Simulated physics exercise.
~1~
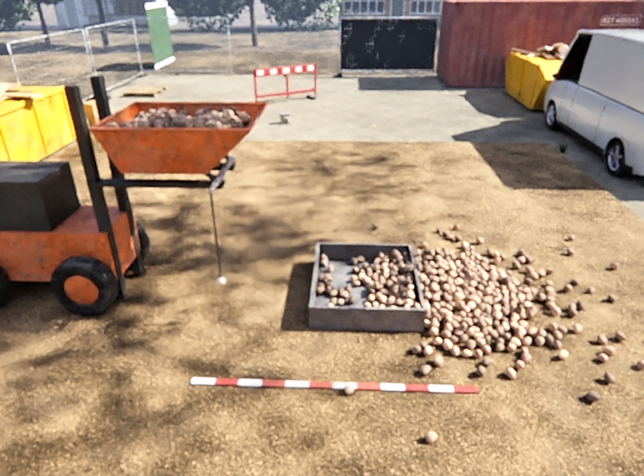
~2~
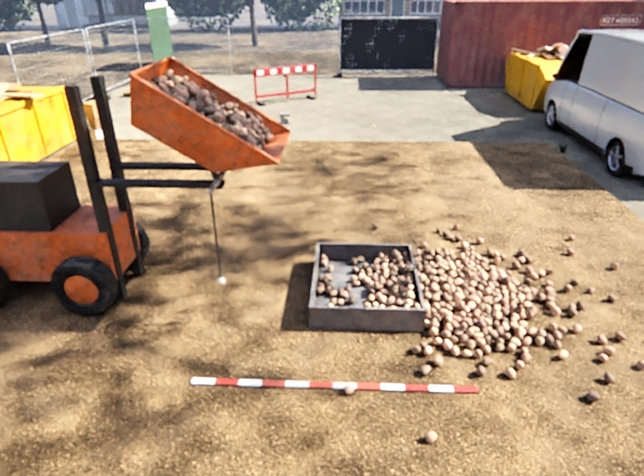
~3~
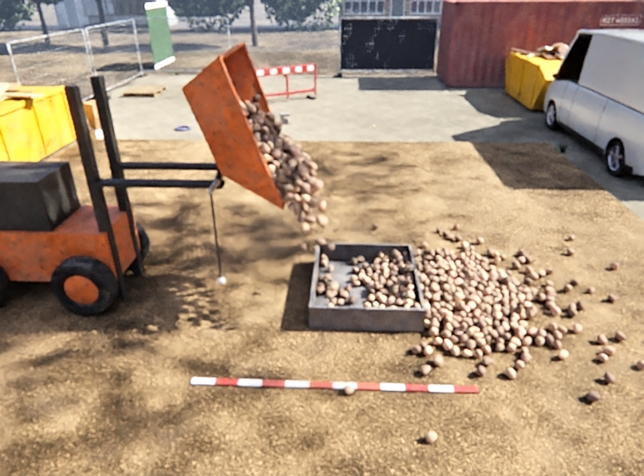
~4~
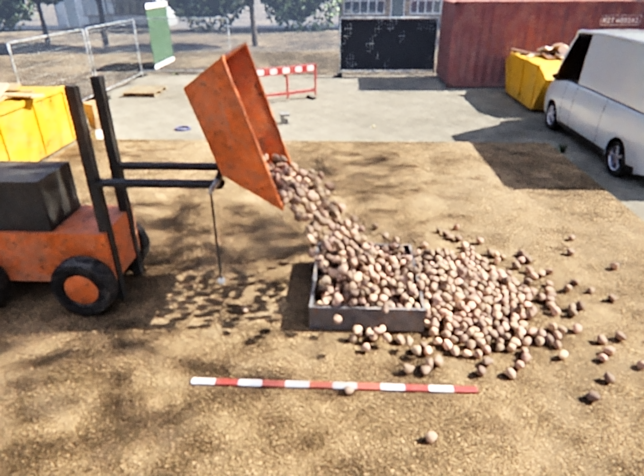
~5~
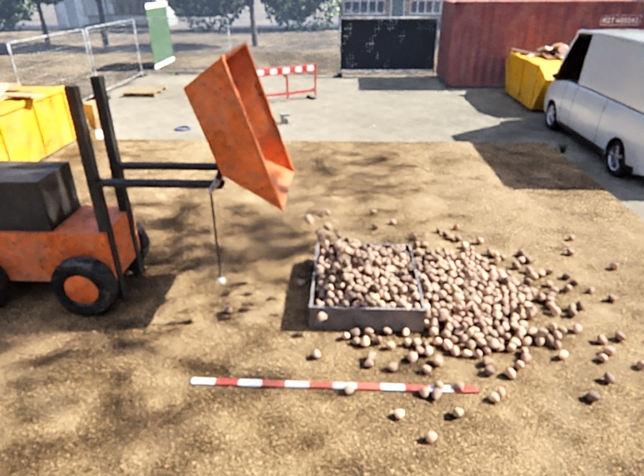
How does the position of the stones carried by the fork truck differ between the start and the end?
At the start the carried stones are up in the raised orange skip at the left. At the end they lie lower and farther right, mostly heaped in the grey bin, with some on the ground around it.
